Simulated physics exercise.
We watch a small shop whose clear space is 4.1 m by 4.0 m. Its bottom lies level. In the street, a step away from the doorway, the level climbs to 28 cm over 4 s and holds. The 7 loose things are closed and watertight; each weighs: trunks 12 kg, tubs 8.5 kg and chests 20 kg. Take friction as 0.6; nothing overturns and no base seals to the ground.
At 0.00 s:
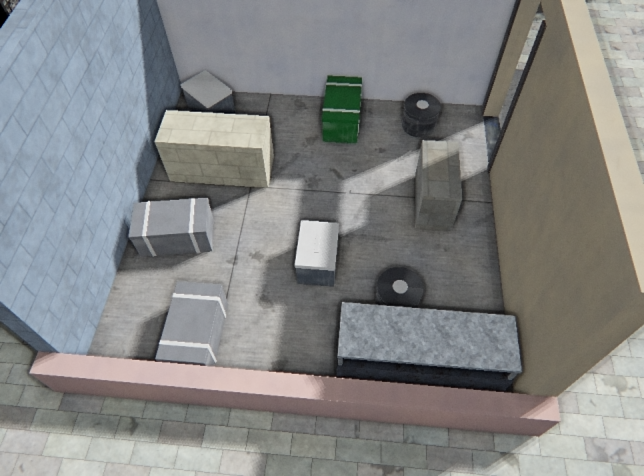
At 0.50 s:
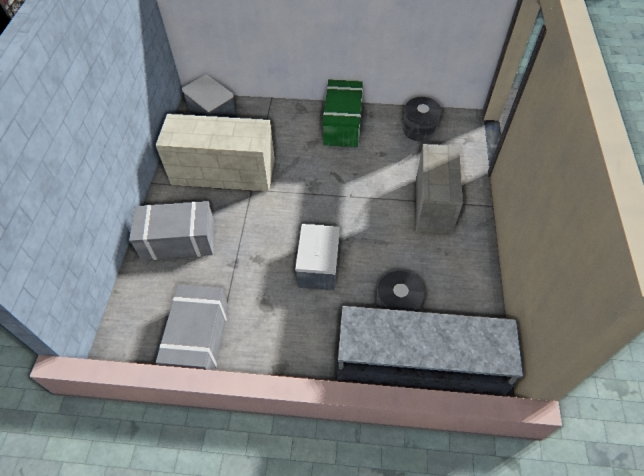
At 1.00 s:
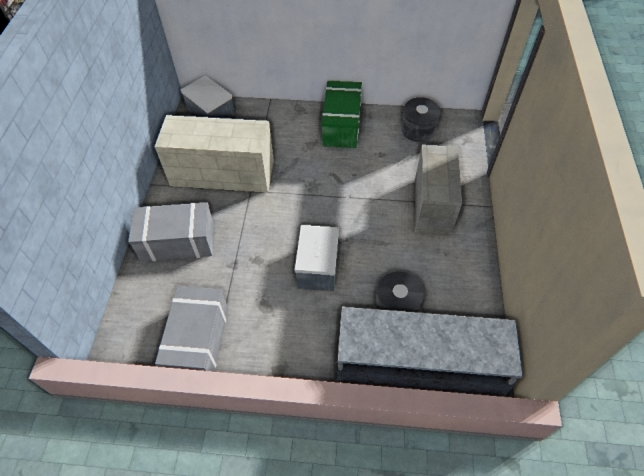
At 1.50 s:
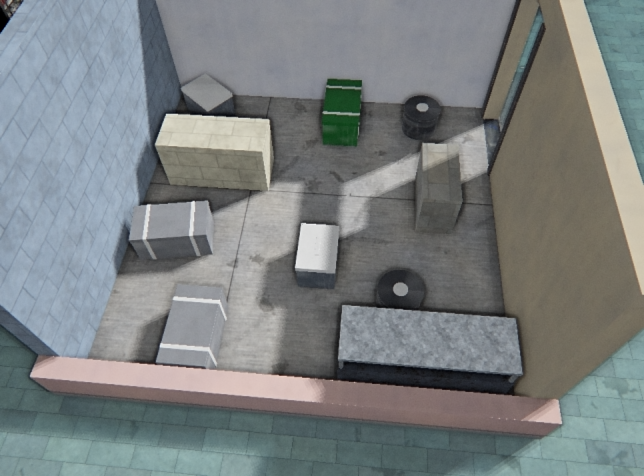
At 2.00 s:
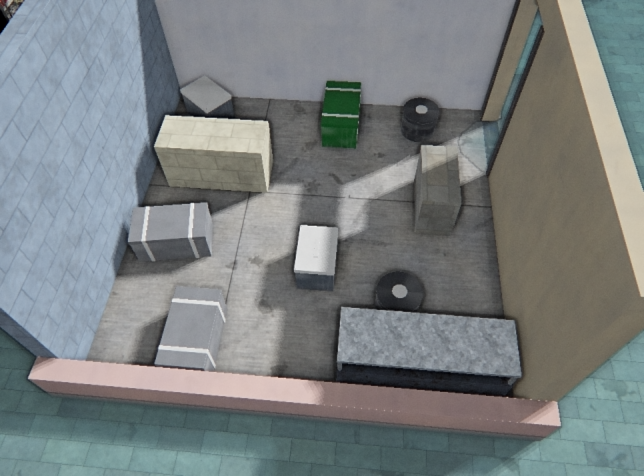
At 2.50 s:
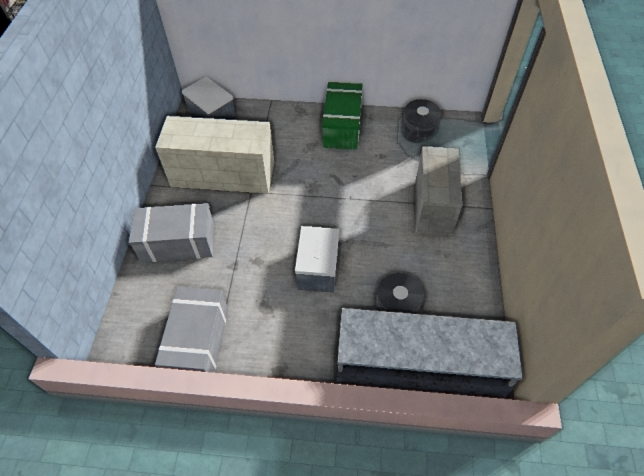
We see a small walled room holding chests, blocks and dark round tubs while greenish water covers the paving outside; a shallow film then spreads just inside the doorway at the right, and the objects stay in place.
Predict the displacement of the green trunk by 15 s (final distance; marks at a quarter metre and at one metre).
The green trunk slides a little.
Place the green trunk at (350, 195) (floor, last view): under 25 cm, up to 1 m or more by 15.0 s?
It gets carried off.
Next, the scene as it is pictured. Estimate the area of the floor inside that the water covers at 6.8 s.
Some 12 m2.
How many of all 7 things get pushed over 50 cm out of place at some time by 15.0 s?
That makes 7.
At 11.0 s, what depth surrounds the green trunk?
Roughly 21 cm.
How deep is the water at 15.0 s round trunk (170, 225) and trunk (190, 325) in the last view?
Roughly 14 and 13 cm.
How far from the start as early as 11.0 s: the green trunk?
Roughly 120 cm by then.
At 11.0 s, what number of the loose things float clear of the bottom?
At that moment 6.
After 3.5 s the green trunk is near (343, 104), 0.0 m from its start, aground; 0 afloat.
After 6.8 s the green trunk is near (220, 103), 1.5 m from its start, afloat; 3 afloat.
After 11.0 s the green trunk is near (245, 90), 1.2 m from its start, afloat; 6 afloat.
After 15.0 s the green trunk is near (287, 116), 0.8 m from its start, afloat; 7 afloat.
